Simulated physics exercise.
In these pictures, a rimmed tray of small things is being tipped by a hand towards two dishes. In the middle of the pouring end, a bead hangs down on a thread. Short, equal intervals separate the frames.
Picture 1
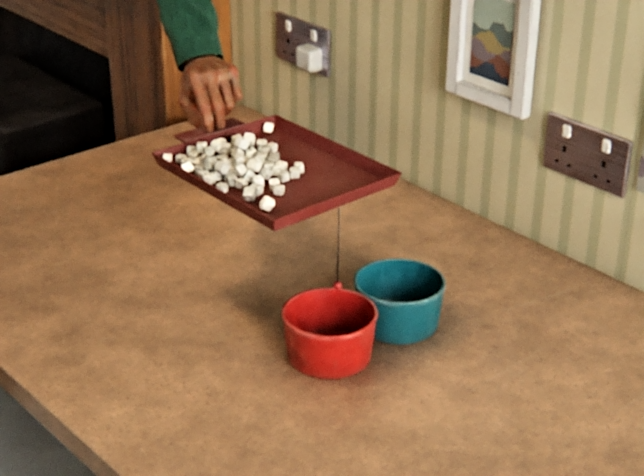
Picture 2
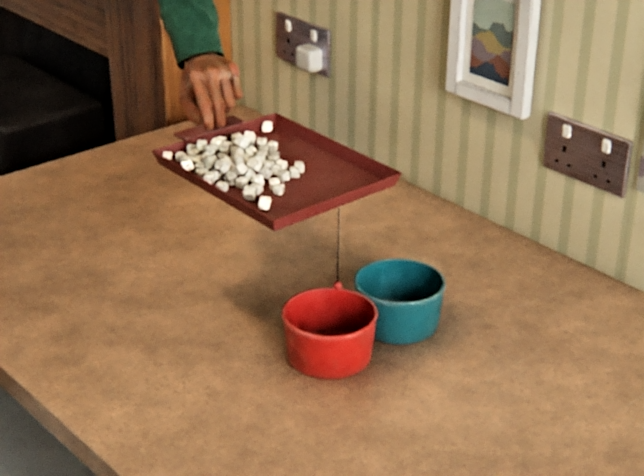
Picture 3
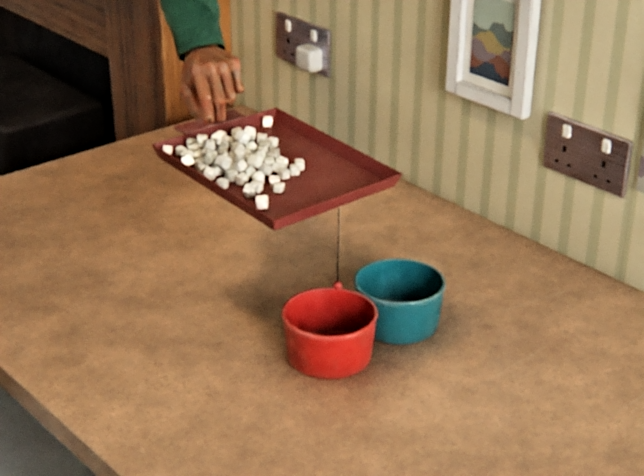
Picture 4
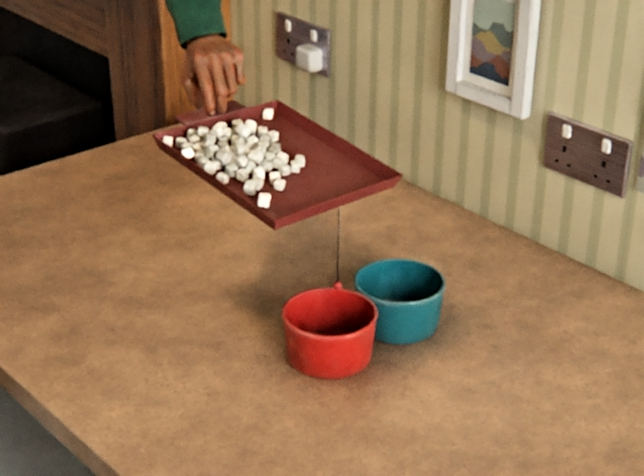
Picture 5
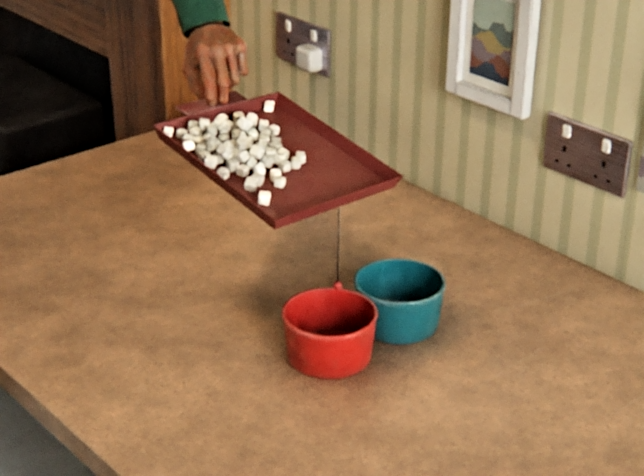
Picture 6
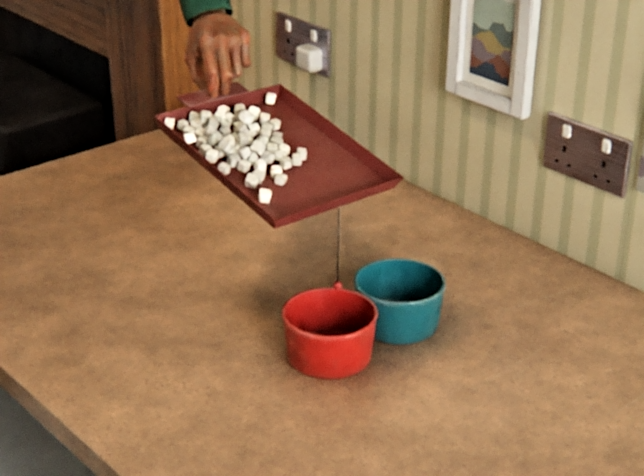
A hand slowly raised the handle end of a dark red tray holding small white cubes, tilting it a little towards a red dish and a teal dish, while the cubes stayed bunched near the handle.
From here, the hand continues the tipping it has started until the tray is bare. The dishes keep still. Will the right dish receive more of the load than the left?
The right-side dish receives more.
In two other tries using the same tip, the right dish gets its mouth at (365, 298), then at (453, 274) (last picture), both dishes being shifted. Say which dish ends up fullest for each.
Results - the dish on the right side first, the dish on the left side second.
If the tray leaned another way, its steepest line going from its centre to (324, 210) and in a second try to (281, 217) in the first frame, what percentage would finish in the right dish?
First some 0, then 0 per cent.
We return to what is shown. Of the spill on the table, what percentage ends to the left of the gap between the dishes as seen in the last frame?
Roughly 10 percent.
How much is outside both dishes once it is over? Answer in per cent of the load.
40 %.
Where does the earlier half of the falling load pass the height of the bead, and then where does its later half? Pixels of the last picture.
The opening half passes (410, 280), the closing half (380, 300).
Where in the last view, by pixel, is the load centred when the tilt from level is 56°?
I'd mark the middle close to (332, 176).
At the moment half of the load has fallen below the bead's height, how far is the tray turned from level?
It's turned some 100 degrees by then.
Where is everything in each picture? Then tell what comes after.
Corners of the pouring end near (274, 217) and (395, 172), level; middle of the load near (231, 164), sugar cubes; left dish near (360, 349); right dish near (430, 315); bead on its thread near (338, 286), in the first frame.
Corners of the pouring end near (274, 217) and (395, 173), level; middle of the load near (231, 163), in the second frame.
Corners of the pouring end near (275, 217) and (395, 173), tipped barely, lowest at the right corner; middle of the load near (231, 159), in the third frame.
Corners of the pouring end near (275, 216) and (396, 174), tipped a little, lowest at the right corner; middle of the load near (231, 152), in the fourth frame.
Corners of the pouring end near (276, 216) and (396, 175), tipped a little, lowest at the right corner; middle of the load near (232, 146), in the fifth frame.
Corners of the pouring end near (277, 216) and (397, 176), tipped a little, lowest at the right corner; middle of the load near (233, 140); left dish near (360, 349); right dish near (430, 315), in the sixth frame.
Shortly afterwards, tray tipped steeply; all but a few on the tray; a little in the right dish; only a few in the air.
Next, tray tipped right over; the bulk on the tray; only a few in the left dish; a little in the right dish; only a few outside both; a little in the air.
Some moments later, tray tipped past a quarter turn; a little in the left dish; near half in the right dish; near a third outside both.
In the end, tray tipped past a quarter turn; a little in the left dish; near half in the right dish; near a third outside both.
